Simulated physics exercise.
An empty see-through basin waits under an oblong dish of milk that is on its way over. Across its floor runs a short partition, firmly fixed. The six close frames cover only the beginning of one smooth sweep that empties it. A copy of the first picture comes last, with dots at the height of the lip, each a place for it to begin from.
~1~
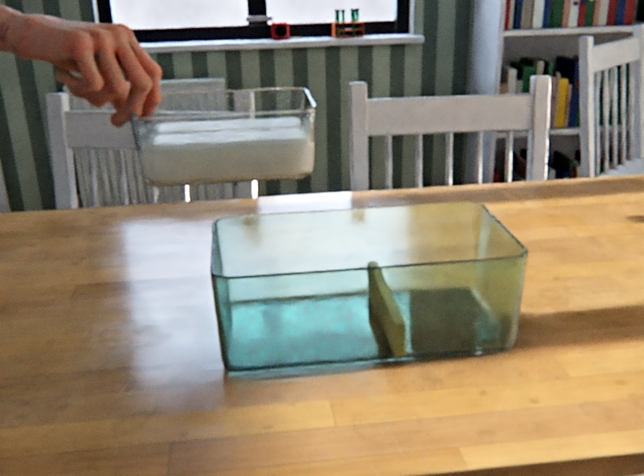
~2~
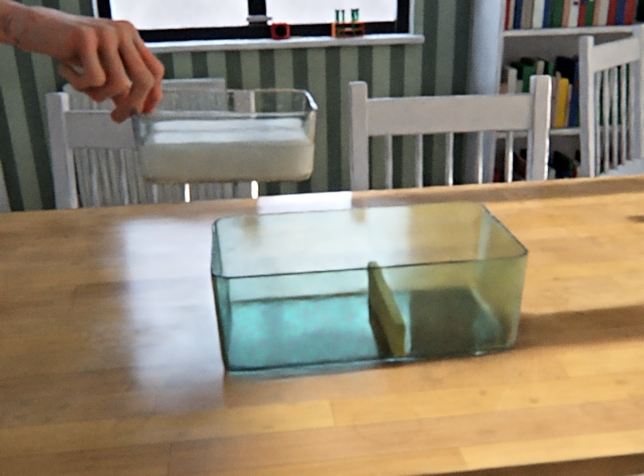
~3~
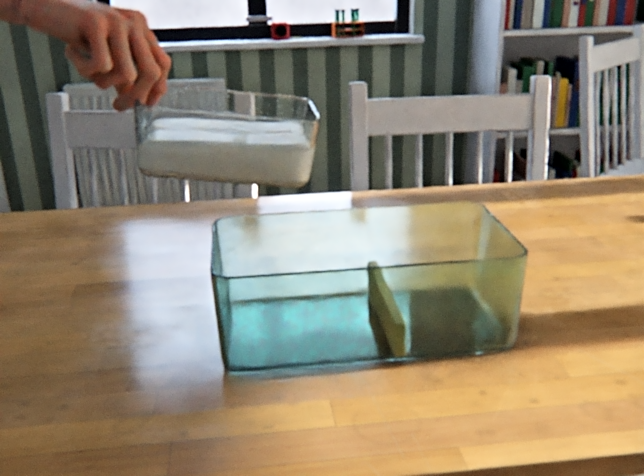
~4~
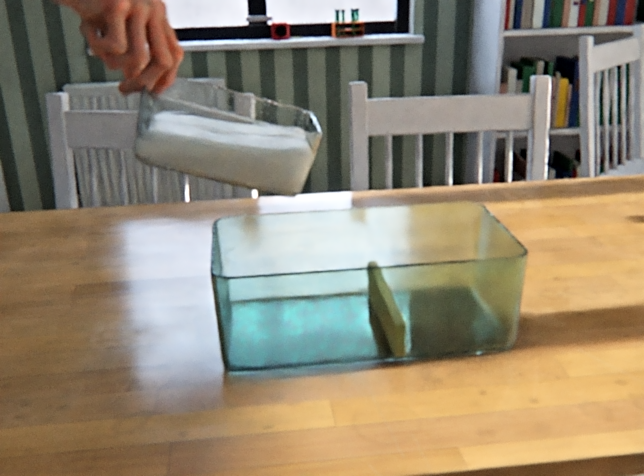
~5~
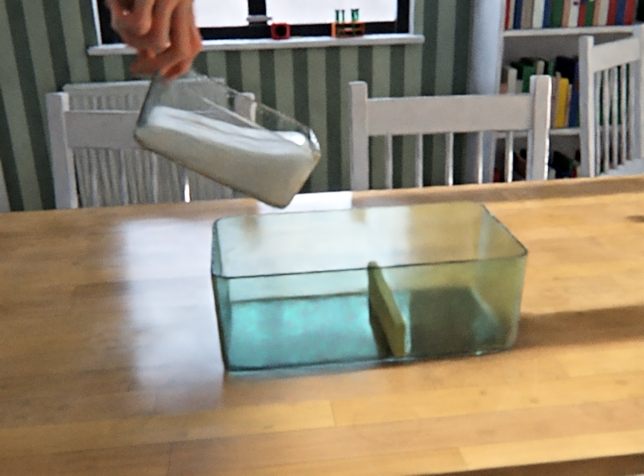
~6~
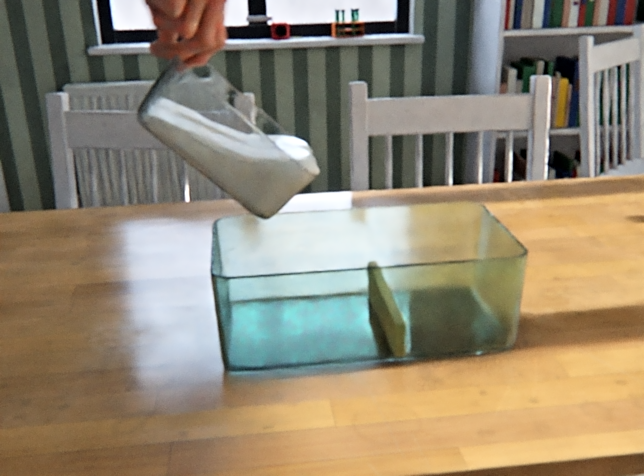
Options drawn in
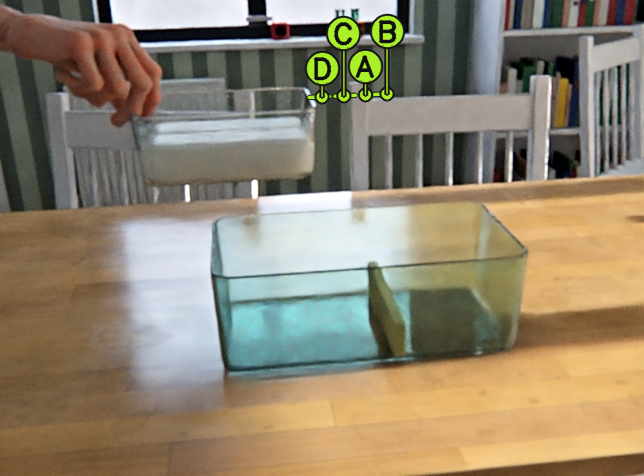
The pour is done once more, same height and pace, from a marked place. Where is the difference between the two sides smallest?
The answer is place A.
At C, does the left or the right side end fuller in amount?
The left one.
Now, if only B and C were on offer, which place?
It is B.
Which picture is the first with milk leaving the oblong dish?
In picture 6.
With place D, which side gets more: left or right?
The left one.
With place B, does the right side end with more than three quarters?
No, it does not.
In lime, A at (365, 94); B at (387, 93); C at (343, 95); D at (322, 96).
With A, about 49 % ends left of the wall and 48 % right of it; 3 % is lost outside.
With B, about 34 % ends left of the wall and 63 % right of it; 3 % is lost outside.
With C, about 80 % ends left of the wall and 14 % right of it; 7 % is lost outside.
With D, about 78 % ends left of the wall and 13 % right of it; 10 % is lost outside.
